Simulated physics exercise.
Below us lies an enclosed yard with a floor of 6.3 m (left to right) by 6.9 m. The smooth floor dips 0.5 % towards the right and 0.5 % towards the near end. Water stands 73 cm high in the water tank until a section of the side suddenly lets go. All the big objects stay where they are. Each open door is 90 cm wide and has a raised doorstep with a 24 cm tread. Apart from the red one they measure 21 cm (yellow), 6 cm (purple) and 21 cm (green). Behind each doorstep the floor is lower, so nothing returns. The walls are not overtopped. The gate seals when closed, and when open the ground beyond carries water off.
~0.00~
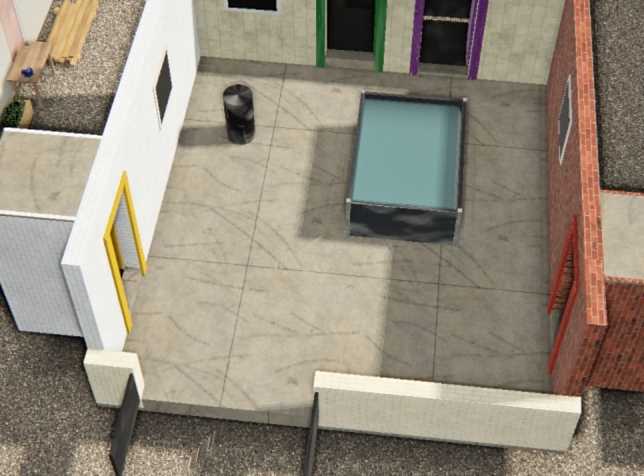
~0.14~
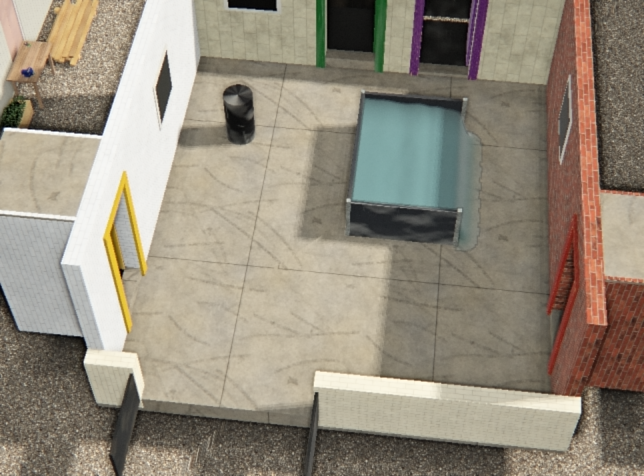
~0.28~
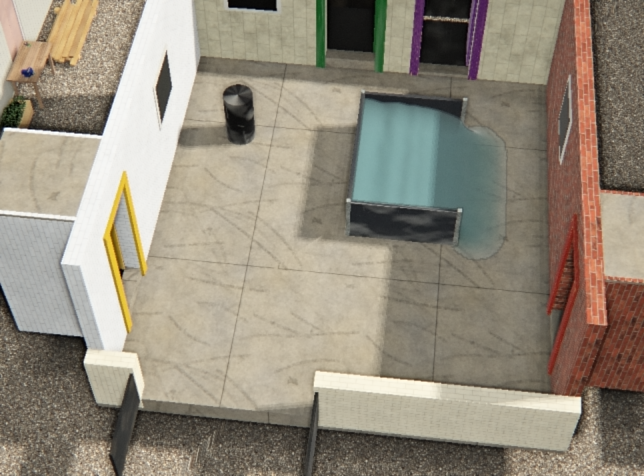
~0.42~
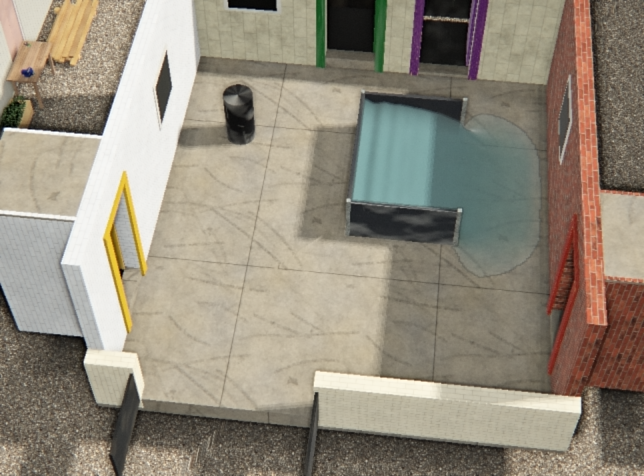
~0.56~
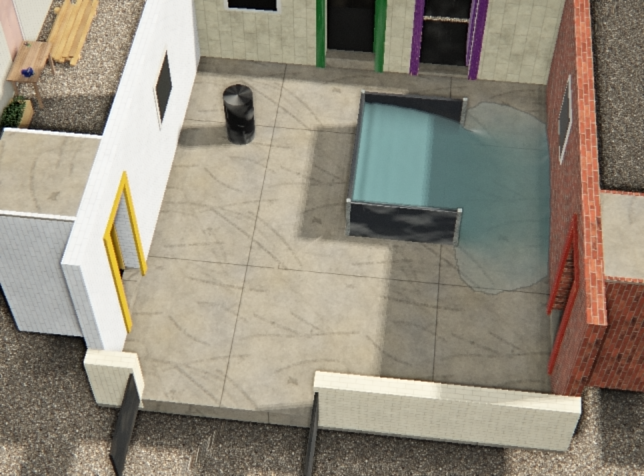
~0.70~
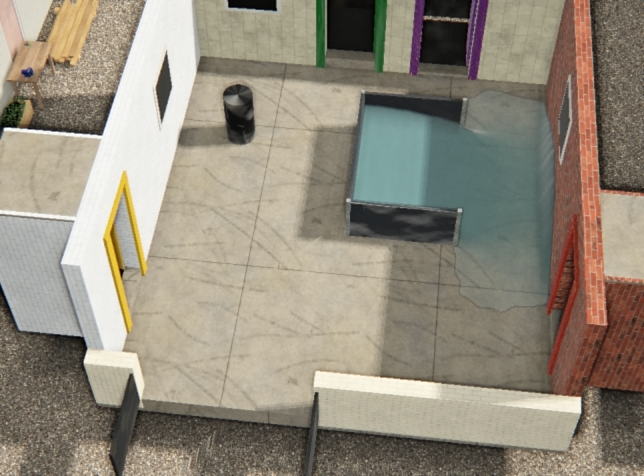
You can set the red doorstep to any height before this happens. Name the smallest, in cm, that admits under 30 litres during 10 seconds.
At least 8.5 cm or so.
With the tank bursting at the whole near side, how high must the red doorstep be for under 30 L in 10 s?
Then roughly 14.5 cm.
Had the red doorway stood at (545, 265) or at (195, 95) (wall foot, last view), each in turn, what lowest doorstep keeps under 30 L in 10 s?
About 28 and 11.5 cm.
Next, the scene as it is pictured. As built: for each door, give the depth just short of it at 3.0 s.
In cm: Yellow 0, red 11, purple 15, green 5.
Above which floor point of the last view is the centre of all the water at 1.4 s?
Near (469, 188).
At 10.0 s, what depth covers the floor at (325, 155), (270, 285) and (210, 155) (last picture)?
Roughly 6, 6 and 4 cm, in turn.
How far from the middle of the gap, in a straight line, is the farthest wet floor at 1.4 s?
Roughly 4.0 m.
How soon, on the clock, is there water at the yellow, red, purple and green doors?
Arrival: Yellow 4.5 s, red 1.0 s, purple 1.8 s, green 2.4 s.
After 1.4 s water covers 15 % of the floor, deepest (53 cm) near (538, 201); 12 cm at the red door, 0 litres in over its 18 cm doorstep.
After 3.0 s water covers 50 % of the floor, deepest (32 cm) near (540, 414); 11 cm at the red door, 0 litres in over its 18 cm doorstep.
After 10.0 s water covers 95 % of the floor, deepest (10 cm) near (540, 403); 8 cm at the red door, 0 litres in over its 18 cm doorstep.
At the red door as built, the water arrived by 1.0 s and peaked near 14 cm at 1.8 s.
Run again over the same 10 s with other heights there, 59 litres in over 6.5 cm, 11 litres over 10.5 cm. The limit of 30 litres is kept from about 8.5 cm up.
